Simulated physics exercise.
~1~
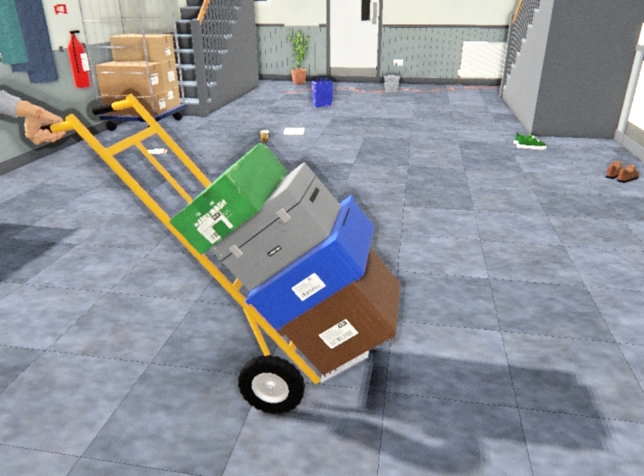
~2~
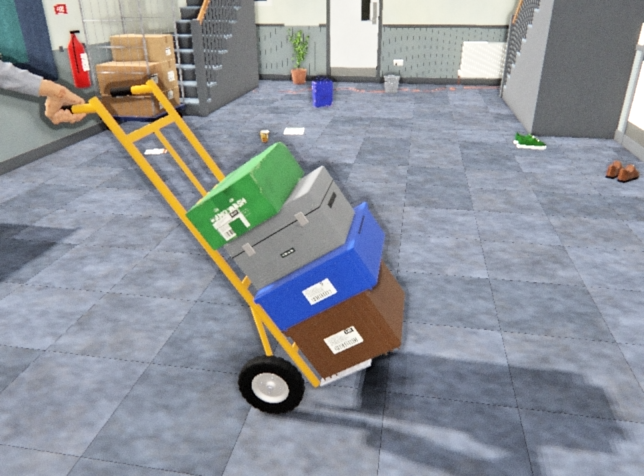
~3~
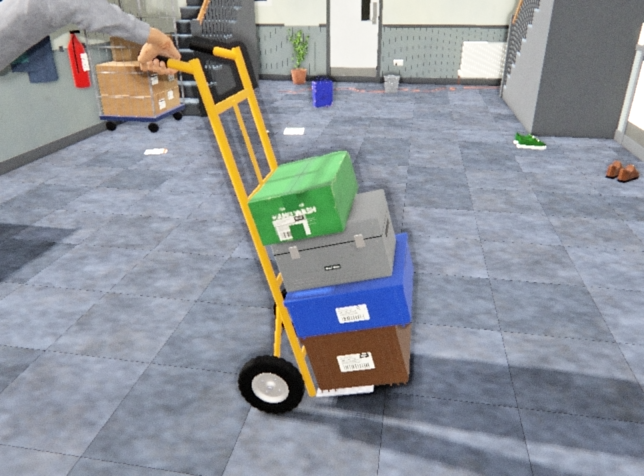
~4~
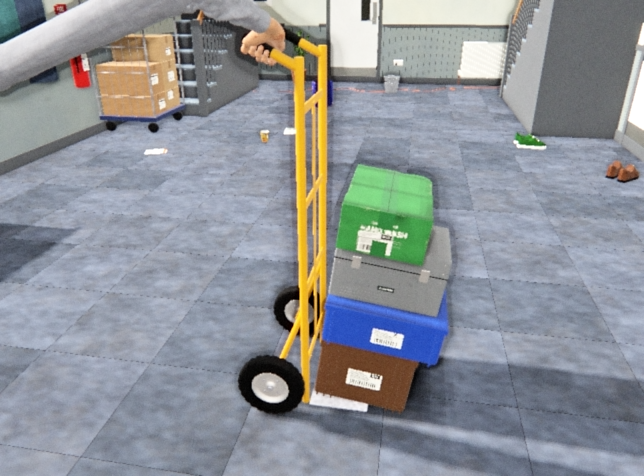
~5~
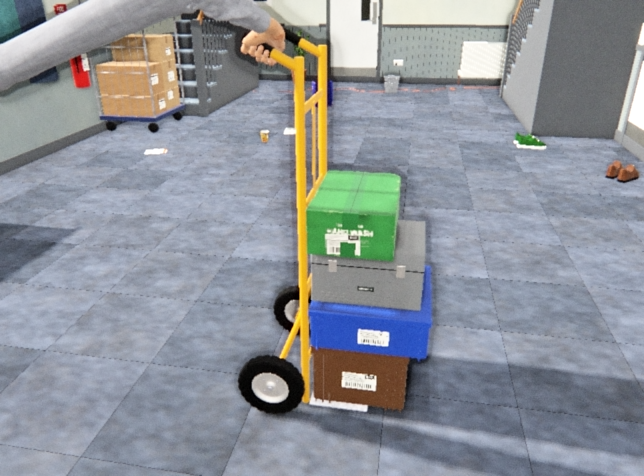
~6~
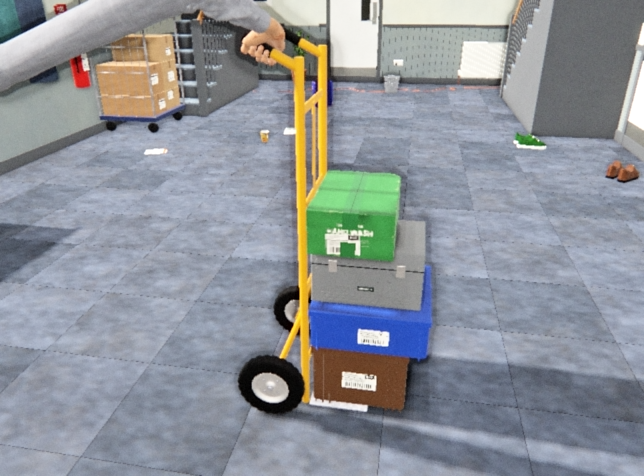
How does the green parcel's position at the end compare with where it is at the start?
At the start the green parcel is tilted back with the truck, farther to the left. By the end it sits level on top of the stack, clearly farther right and slightly lower in view.
